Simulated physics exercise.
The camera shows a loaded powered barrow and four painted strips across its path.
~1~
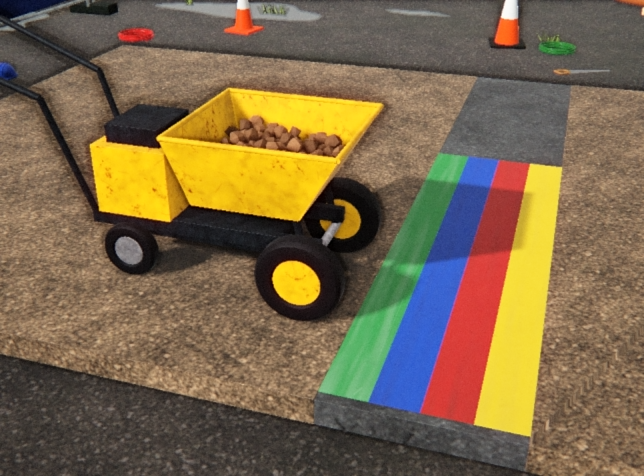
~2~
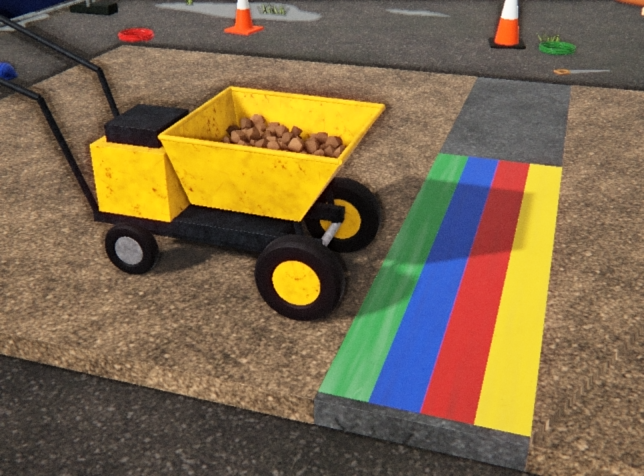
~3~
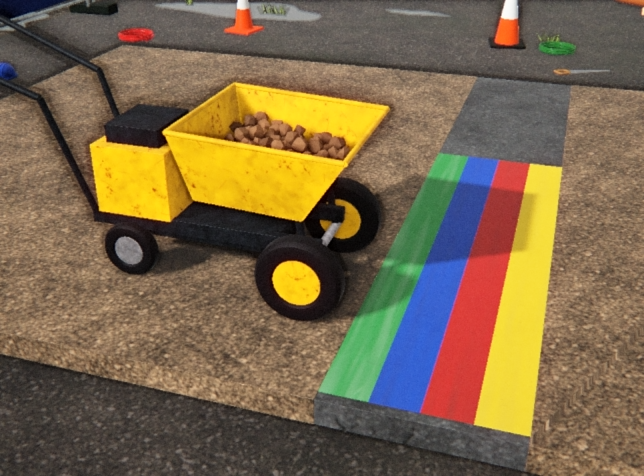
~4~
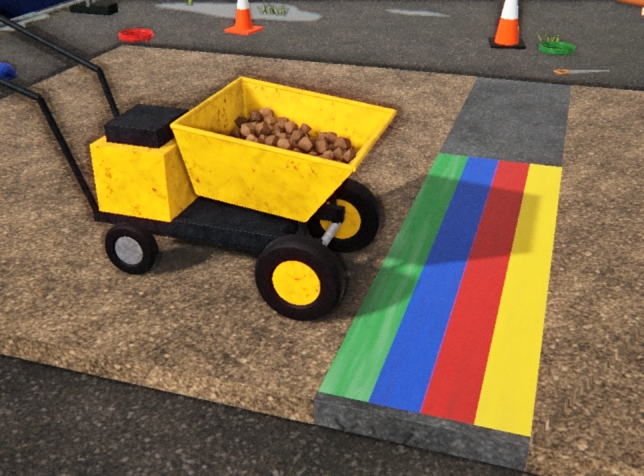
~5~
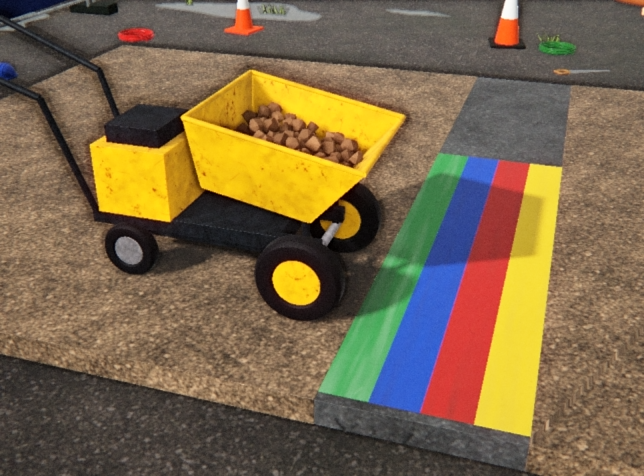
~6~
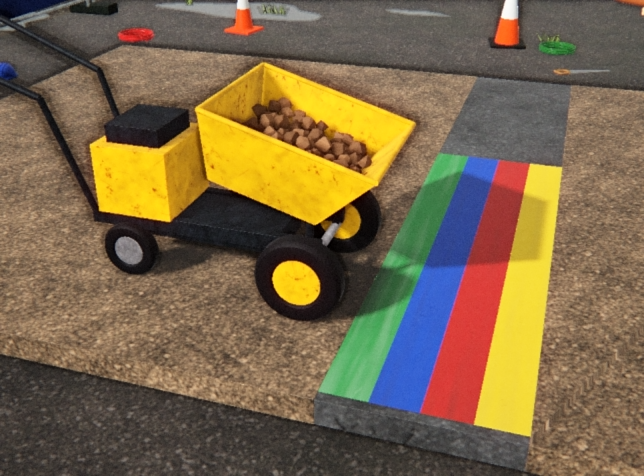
The yellow skip of a small barrow, loaded with brown clods, starts level and gradually tilts forward to the right, its back end rising while the wheels stay still beside green, blue, red and yellow strips.
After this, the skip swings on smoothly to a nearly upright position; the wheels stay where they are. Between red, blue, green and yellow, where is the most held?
On red.
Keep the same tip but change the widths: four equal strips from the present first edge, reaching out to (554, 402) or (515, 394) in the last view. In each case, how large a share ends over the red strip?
I get 40 % for the first one and 30 % for the second.
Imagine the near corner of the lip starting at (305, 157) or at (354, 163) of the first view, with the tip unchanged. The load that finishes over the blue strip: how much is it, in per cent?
First some 30, then 0 per cent.
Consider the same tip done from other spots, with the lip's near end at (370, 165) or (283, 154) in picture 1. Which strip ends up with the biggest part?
First: That yellow strip. Next: The blue strip.
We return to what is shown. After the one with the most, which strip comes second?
Number two is the yellow one.
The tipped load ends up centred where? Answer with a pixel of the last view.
Last view, centre at rest - approx. (498, 302).
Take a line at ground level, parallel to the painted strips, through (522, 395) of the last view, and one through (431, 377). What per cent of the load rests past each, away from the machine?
In order: Near 20 %, then 80 %.
Soon, skip tipped steeply; all in the skip.
A while on, skip tipped right over; nearly all in the skip; a small part over the red strip.
Towards the end, skip tipped right over; about a quarter in the skip; about a third over the red strip; about a quarter over the yellow strip; a small part off the paint.
Finally, skip tipped right over; a small part in the skip; none over the green strip; a small part over the blue strip; about a third over the red strip; about a quarter over the yellow strip; a small part off the paint.
